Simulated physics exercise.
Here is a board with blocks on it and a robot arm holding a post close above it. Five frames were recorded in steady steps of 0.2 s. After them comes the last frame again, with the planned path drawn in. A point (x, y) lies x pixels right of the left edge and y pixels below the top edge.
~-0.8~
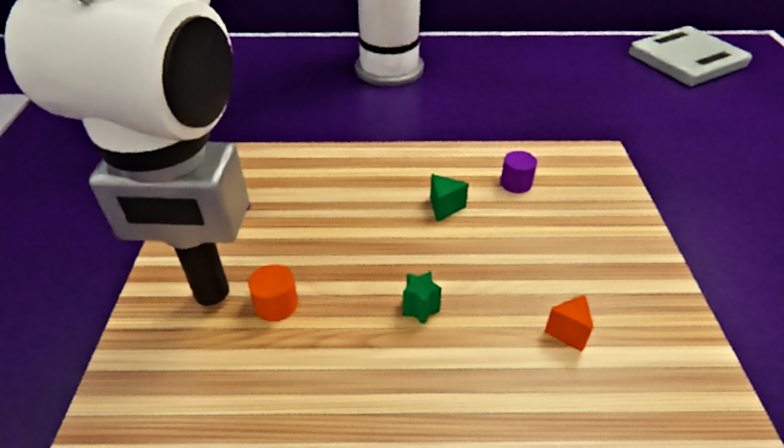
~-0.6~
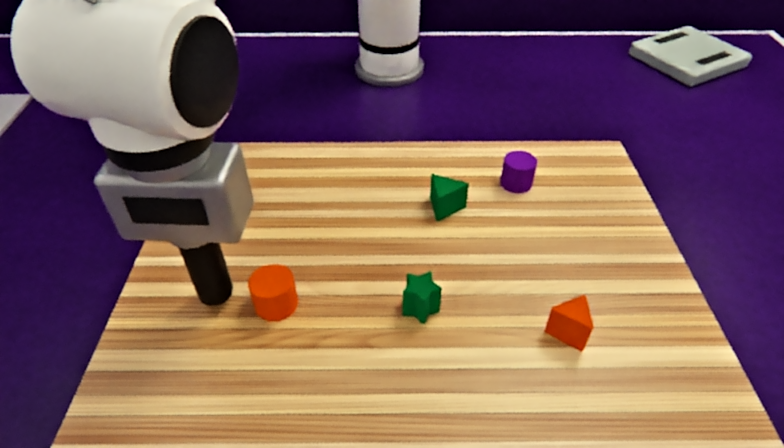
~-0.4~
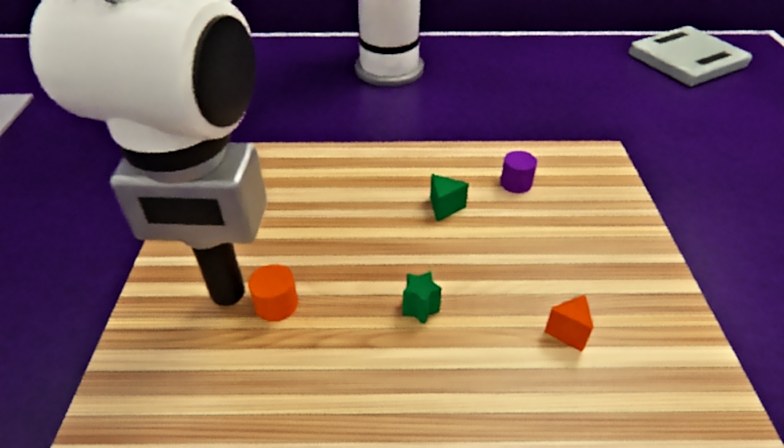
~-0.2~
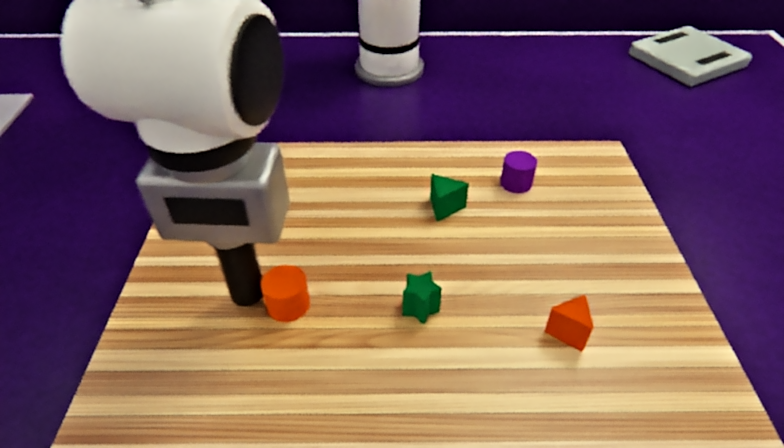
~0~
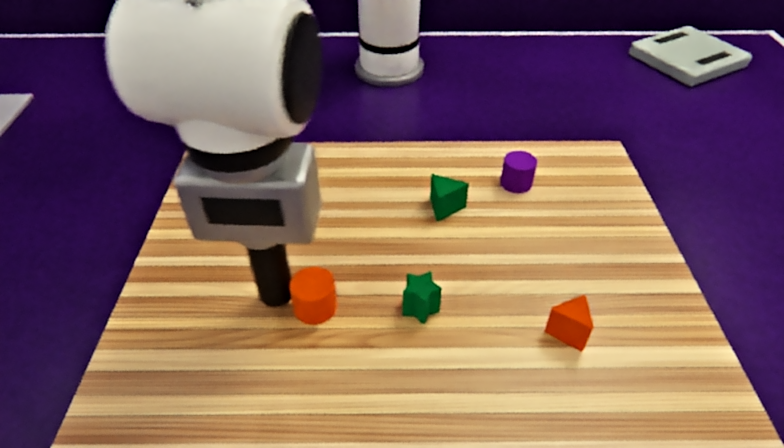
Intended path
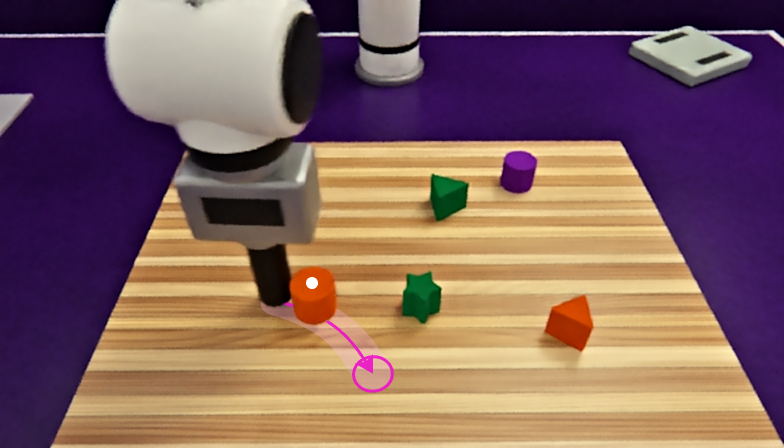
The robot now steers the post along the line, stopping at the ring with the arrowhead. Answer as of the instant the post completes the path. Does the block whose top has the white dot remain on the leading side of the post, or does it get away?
Slipped off.
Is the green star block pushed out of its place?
Final answer: No.
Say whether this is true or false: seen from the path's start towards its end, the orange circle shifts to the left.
The claim holds.
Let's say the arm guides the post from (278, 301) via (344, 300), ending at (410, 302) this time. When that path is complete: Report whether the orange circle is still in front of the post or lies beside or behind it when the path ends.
The post will have lost it.
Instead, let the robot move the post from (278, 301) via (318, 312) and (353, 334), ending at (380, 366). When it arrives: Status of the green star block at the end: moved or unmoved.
By the time the path is finished, it has moved at least a centimetre.
Drawn move, from (278, 301) by way of (316, 315) and (349, 339) to (373, 374); the dot is on the orange circle.
On the path given first. One third of the way, post (316, 309); orange circle (355, 290).
Two thirds of the way, post (348, 333); orange circle (382, 296).
At the end, post (373, 367); orange circle (383, 296); green star block still.
